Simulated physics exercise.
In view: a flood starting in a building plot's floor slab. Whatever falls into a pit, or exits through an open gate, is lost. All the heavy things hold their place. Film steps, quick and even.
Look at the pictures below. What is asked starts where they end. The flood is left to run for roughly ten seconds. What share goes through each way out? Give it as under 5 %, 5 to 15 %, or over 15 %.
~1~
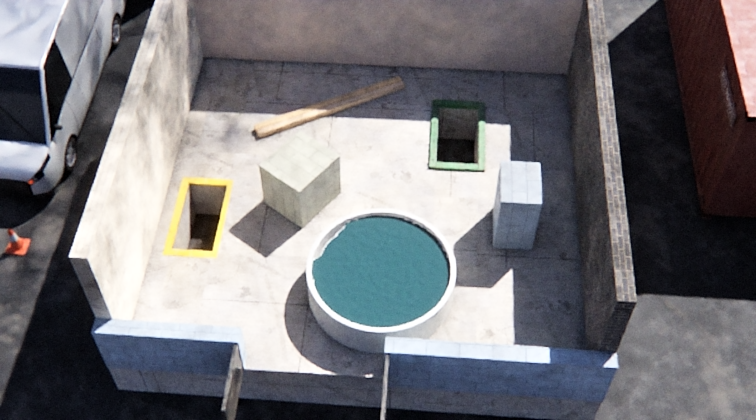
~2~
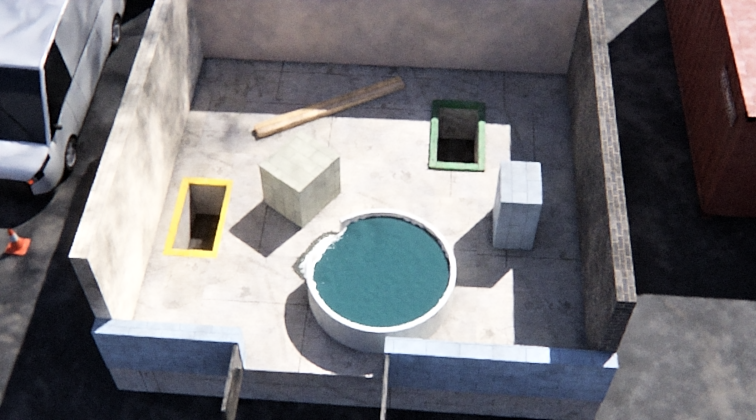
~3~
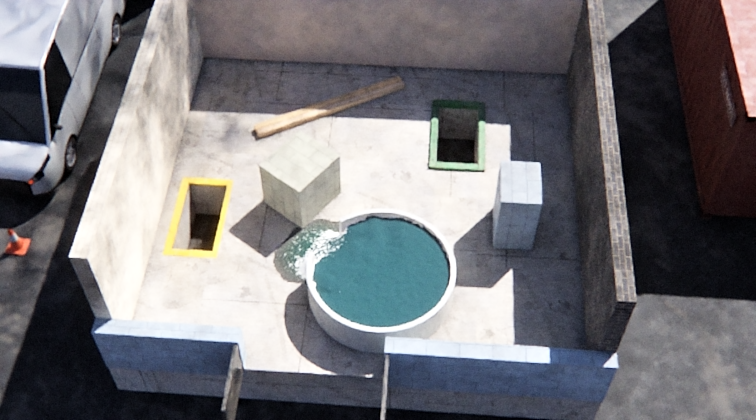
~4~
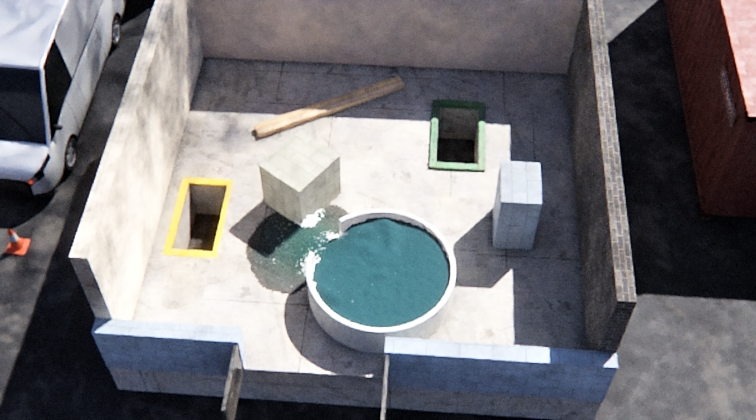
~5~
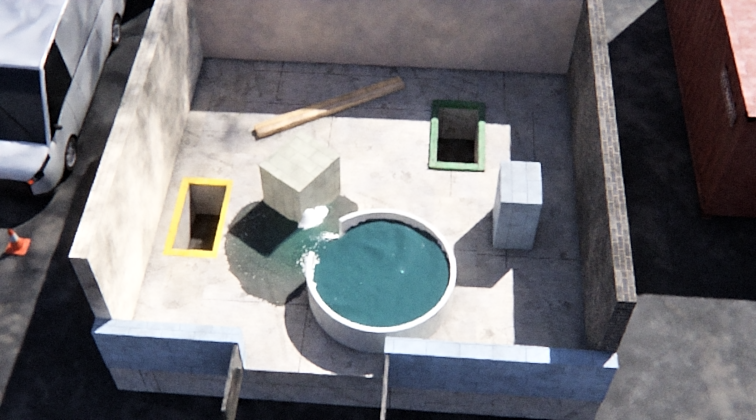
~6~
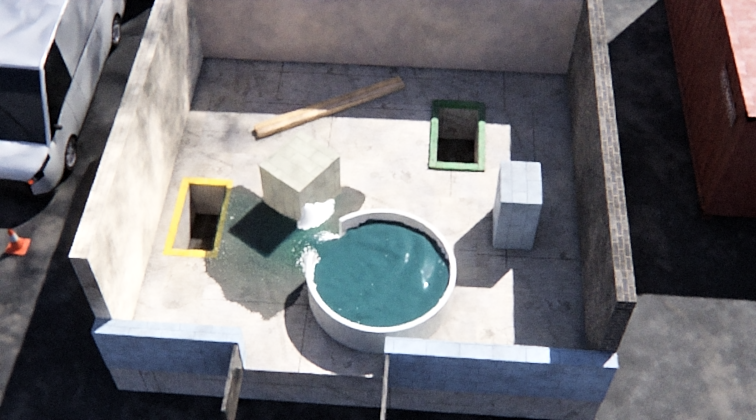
Shares - through the gate, under 5 %; through the yellow pit, over 15 %; through the green pit, under 5 %.
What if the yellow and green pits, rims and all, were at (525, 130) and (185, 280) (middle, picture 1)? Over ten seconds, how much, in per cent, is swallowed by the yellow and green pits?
Per cent, approx.: Yellow 6, green 15.
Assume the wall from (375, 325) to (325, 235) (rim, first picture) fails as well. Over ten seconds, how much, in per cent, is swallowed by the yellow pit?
Near 35 per cent for yellow.
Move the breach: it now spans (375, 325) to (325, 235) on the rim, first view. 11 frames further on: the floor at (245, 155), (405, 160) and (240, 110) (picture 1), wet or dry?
Well, the first is missed by the spill, the next missed by the spill, the last missed by the spill.
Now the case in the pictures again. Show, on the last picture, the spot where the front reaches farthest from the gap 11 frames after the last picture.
The flood front should get to about (187, 121).
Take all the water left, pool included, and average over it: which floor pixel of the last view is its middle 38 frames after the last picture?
Centre point: Around (347, 249).
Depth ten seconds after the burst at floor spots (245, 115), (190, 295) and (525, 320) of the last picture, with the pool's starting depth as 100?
About 2, 4, 2 %.
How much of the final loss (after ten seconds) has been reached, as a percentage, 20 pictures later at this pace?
Estimate: Some 50 %.
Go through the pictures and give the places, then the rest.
The pool at (381, 270) is whole and still, in the first picture.
Water pours out at (326, 251) and has run to (302, 274), in the second picture.
The front is at (280, 263), out from the gap at (326, 253), in the third picture.
Water pours out at (326, 253) and has run to (272, 219), in the fourth picture.
Water pours out at (326, 252) and has run to (239, 220), in the fifth picture.
Water pours out at (326, 252) and has run to (226, 193), in the sixth picture.
A moment on, water covers 15 % of the floor; the gate 0 %, the yellow pit 5 %, the green pit 0 %.
Next, water covers 20 % of the floor; the gate 0 %, the yellow pit 14 %, the green pit 0 %.
Then, water covers 30 % of the floor; the gate 0 %, the yellow pit 24 %, the green pit 0 %.
Later, water covers 45 % of the floor; the gate 0 %, the yellow pit 37 %, the green pit 0 %.
In the end, water covers 60 % of the floor; the gate 1 %, the yellow pit 49 %, the green pit 0 %.
